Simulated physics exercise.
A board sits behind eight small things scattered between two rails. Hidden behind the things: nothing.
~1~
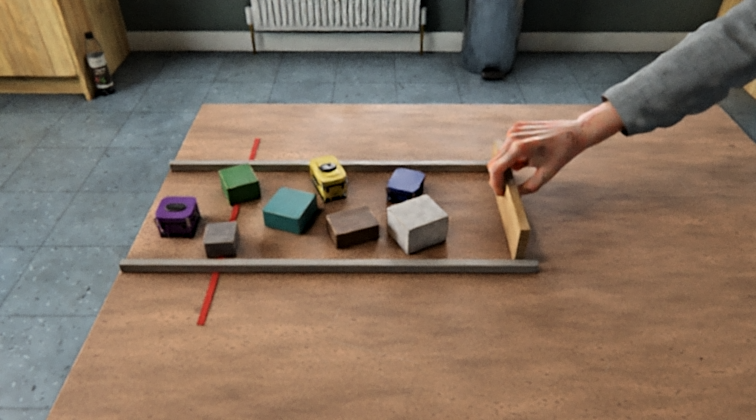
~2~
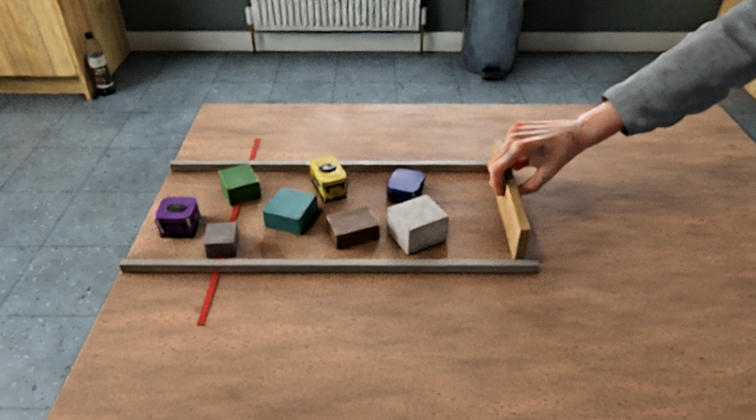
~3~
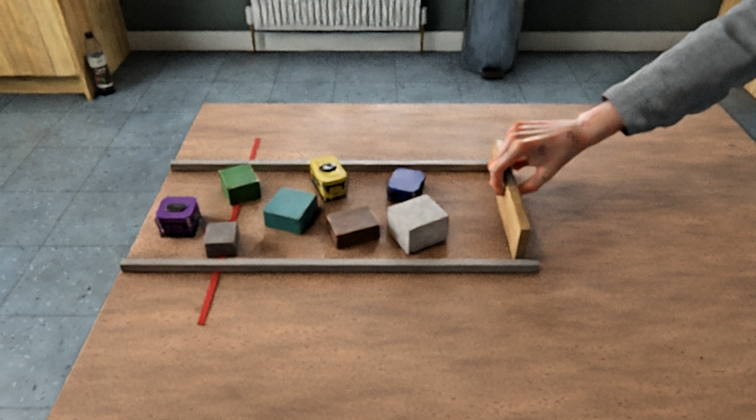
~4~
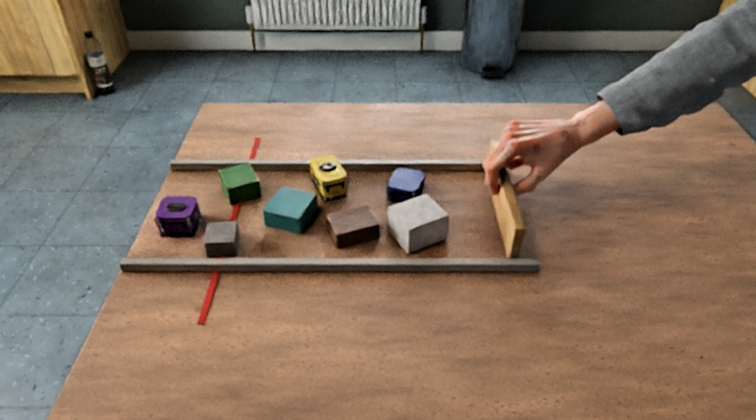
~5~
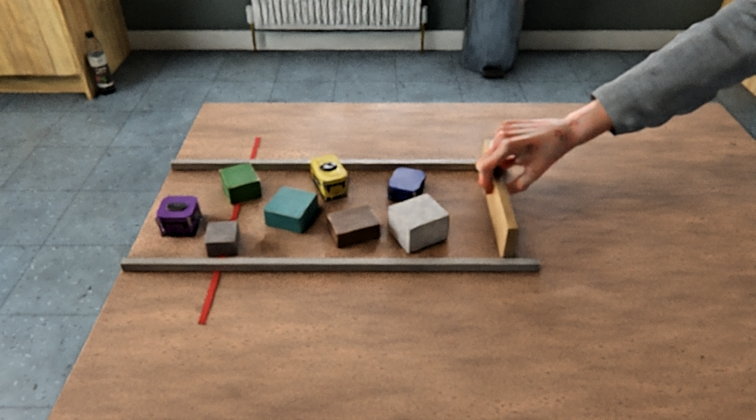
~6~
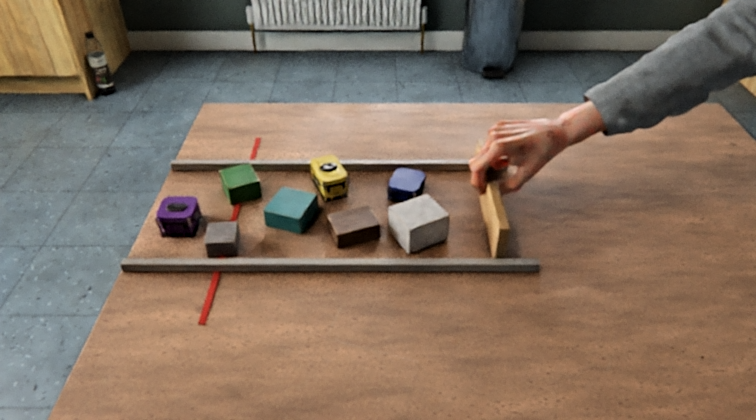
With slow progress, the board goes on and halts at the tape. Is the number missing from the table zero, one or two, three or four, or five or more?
The push knocks just one or two off.
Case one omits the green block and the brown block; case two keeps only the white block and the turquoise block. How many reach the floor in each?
The number is 1 for the first case and 0 for the second.
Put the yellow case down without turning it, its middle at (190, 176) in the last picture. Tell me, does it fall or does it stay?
I reckon it remains in place.
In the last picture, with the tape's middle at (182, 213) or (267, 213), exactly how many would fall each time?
In that order 6 and 0.
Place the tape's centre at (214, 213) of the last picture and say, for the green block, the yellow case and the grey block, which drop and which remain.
Note: Green block drops down; yellow case remains; grey block drops down.
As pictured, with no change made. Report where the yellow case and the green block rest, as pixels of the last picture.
The yellow case comes to rest at (202, 173), and the green block comes to rest at (174, 173).
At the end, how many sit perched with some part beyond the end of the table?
It would come to 3.
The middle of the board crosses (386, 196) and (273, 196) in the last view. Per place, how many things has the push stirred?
It comes to 4 for the first spot, 8 for the other.
Soon after, none off yet; purple case at rest near (180, 217); grey block at rest near (223, 239); green block at rest near (241, 184).
After that, none off yet; purple case at rest near (180, 217); grey block displaced about its own width near (197, 242); green block displaced a little near (236, 177).
In the end, the number that fall off is one or two; gone, grey block and purple case.
